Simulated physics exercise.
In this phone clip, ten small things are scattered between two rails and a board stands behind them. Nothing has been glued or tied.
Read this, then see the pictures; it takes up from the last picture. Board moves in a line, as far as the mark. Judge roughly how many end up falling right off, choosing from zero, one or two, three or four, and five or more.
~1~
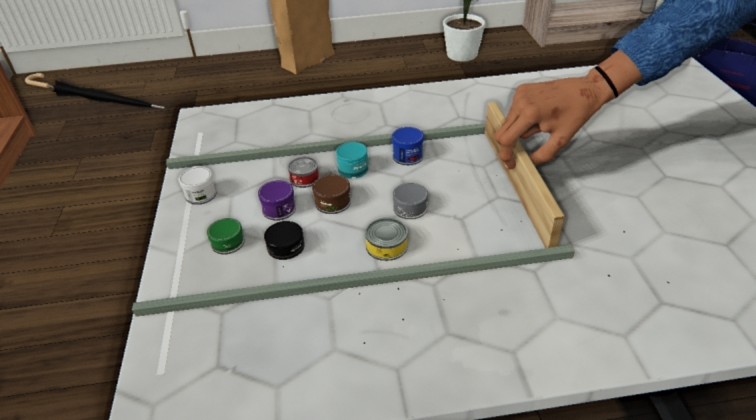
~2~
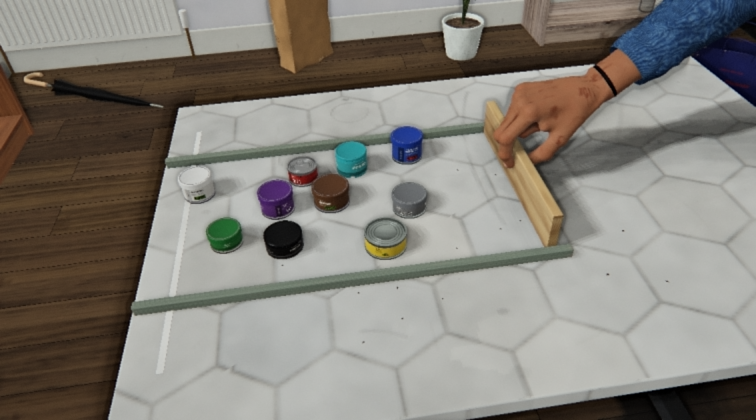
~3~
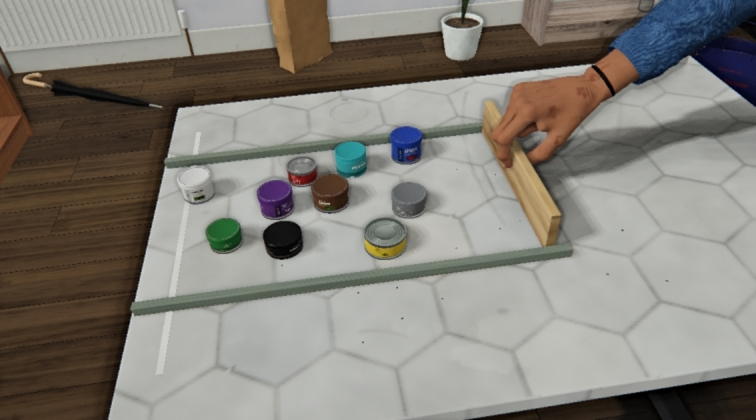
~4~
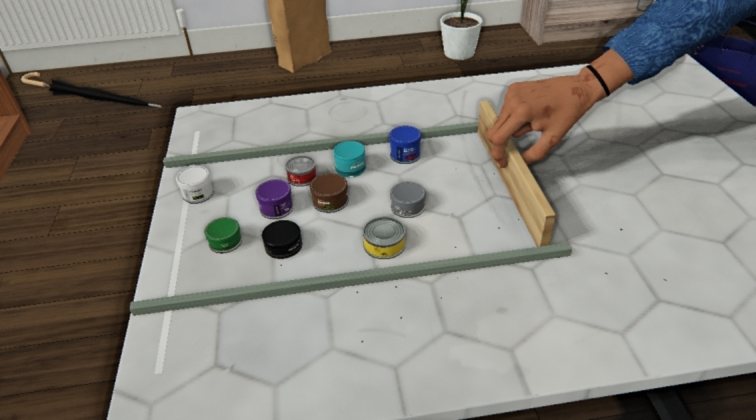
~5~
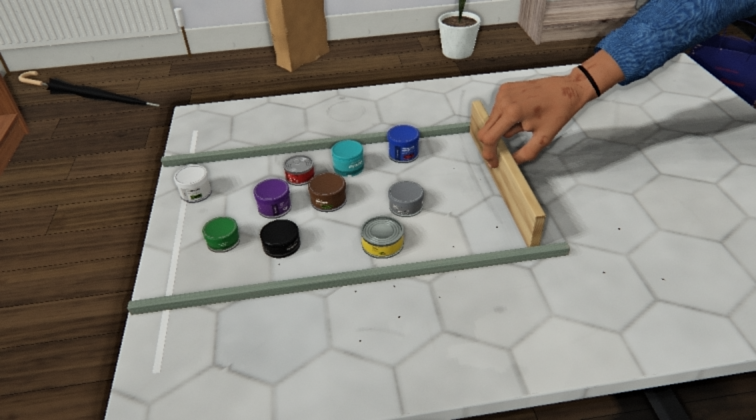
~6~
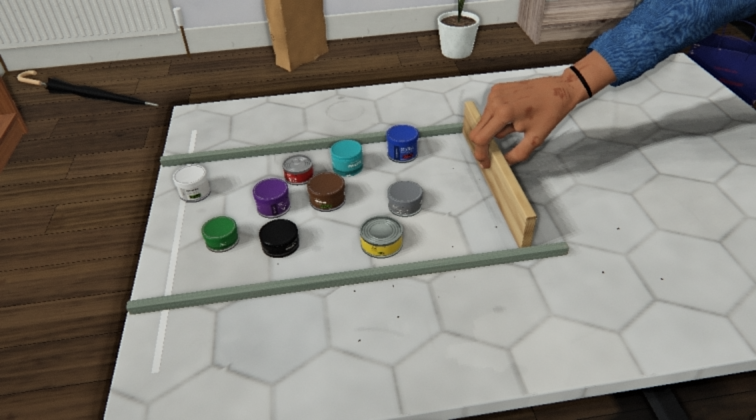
It is five or more.
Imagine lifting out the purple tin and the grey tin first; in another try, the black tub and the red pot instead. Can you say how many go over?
That makes 3 fallen, then 3 fallen in the other try.
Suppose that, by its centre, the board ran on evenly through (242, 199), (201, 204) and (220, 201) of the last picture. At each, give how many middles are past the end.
First 0, then 1, then 1.
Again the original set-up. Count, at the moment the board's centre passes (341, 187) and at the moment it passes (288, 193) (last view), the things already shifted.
I make it 6 at the first spot and 9 at the other.
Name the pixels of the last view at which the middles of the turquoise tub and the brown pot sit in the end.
Near (166, 186) and (159, 211).
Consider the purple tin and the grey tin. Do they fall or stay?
The purple tin? It doesn't stay. The grey tin? It hangs on.
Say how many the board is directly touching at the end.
My count gives 5.
Soon after, none off yet; white tin at rest near (192, 184); green pot at rest near (221, 234); purple tin at rest near (272, 198).
After that, none off yet; white tin at rest near (192, 184); green pot at rest near (221, 234); purple tin moving near (263, 200).
And then, none off yet; white tin displaced about its own width near (173, 179); green pot displaced well along near (154, 238); purple tin displaced well along near (185, 219).
In the end, the number that fall off is five or more; gone, red pot, black tub, purple tin, green pot and white tin.
